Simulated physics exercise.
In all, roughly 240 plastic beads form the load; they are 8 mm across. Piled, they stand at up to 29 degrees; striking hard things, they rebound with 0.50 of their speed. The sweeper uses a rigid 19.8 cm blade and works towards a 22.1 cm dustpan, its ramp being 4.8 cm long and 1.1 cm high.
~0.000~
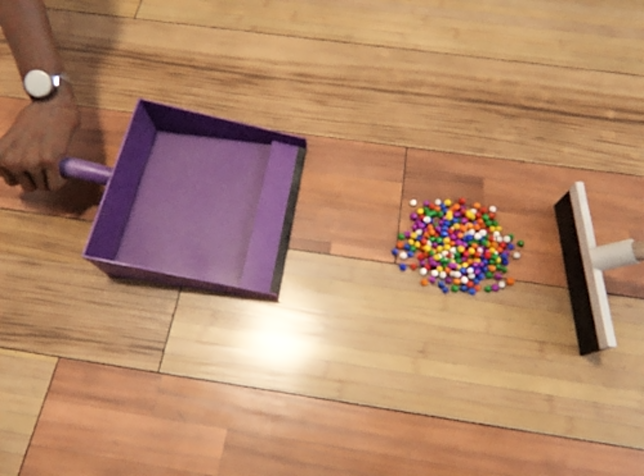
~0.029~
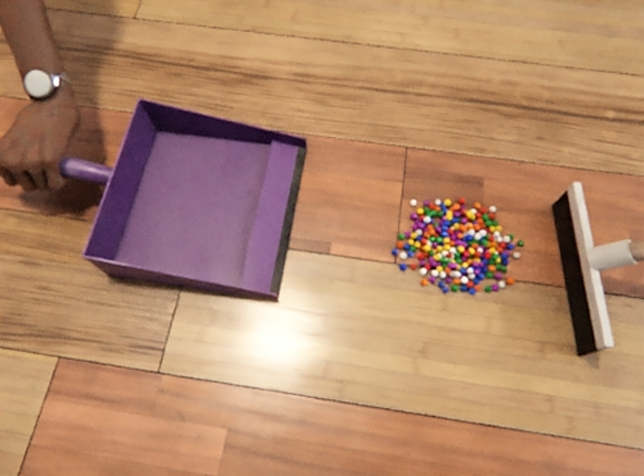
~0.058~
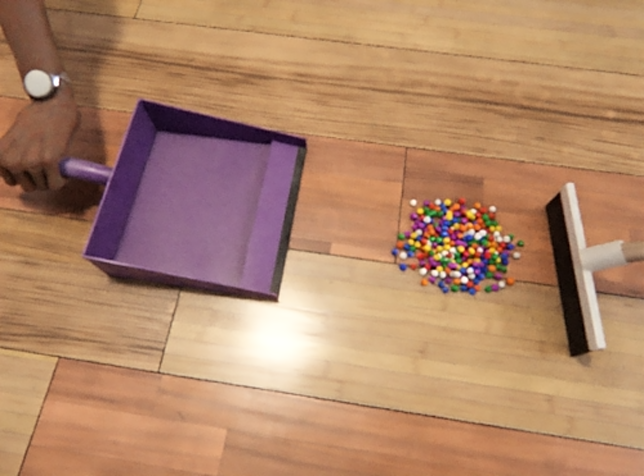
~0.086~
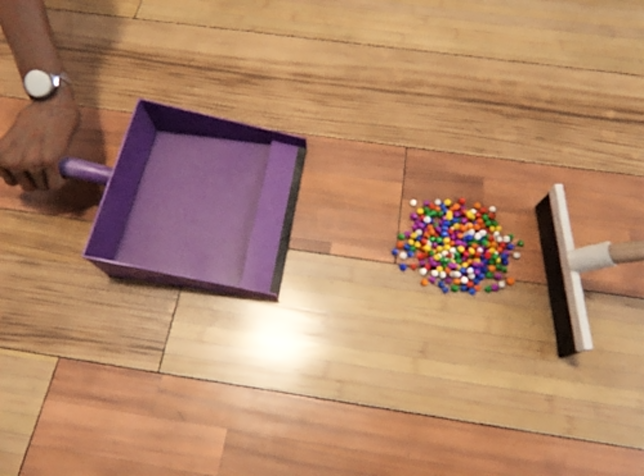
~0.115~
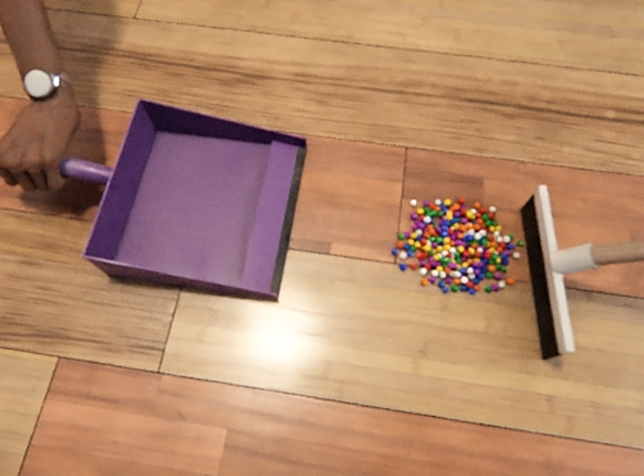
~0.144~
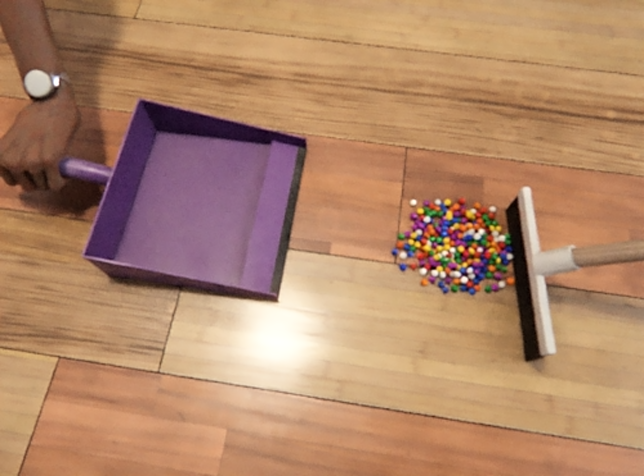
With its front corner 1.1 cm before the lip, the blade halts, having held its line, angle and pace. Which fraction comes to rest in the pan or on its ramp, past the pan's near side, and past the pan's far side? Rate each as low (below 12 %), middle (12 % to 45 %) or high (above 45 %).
Pan - middle, near side - middle, far side - low.
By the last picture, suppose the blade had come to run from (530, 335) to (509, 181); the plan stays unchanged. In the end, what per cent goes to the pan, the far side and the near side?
Pan: 45, far side: 10, near side: 15.
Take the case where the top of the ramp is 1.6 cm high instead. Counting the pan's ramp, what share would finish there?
I'd expect close to 30 per cent.
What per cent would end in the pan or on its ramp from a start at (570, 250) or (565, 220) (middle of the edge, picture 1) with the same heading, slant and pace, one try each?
Estimates: 35 percent and 35 percent.
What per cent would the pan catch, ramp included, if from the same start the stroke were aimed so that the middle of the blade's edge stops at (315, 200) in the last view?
That comes to near 35 percent.
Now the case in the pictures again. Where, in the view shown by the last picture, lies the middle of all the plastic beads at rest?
About (282, 252).
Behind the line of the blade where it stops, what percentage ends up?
My guess is close to 30 per cent.
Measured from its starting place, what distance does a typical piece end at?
24 cm, roughly.
After 0.34 s, middle of the blade 16 cm from the lip; 0 % over the lip, far side 0 %, near side 5 %.
Then, at 0.48 s, middle of the blade 6 cm from the lip; 0 % over the lip, far side 5 %, near side 15 %.
Then, at 0.74 s, middle of the blade 2 cm from the lip; 35 % over the lip, far side 10 %, near side 20 %.
At rest (1.6 s), pan 30 %, near side 20 %, far side 10 %, in front of the lip or behind the blade 40 %.
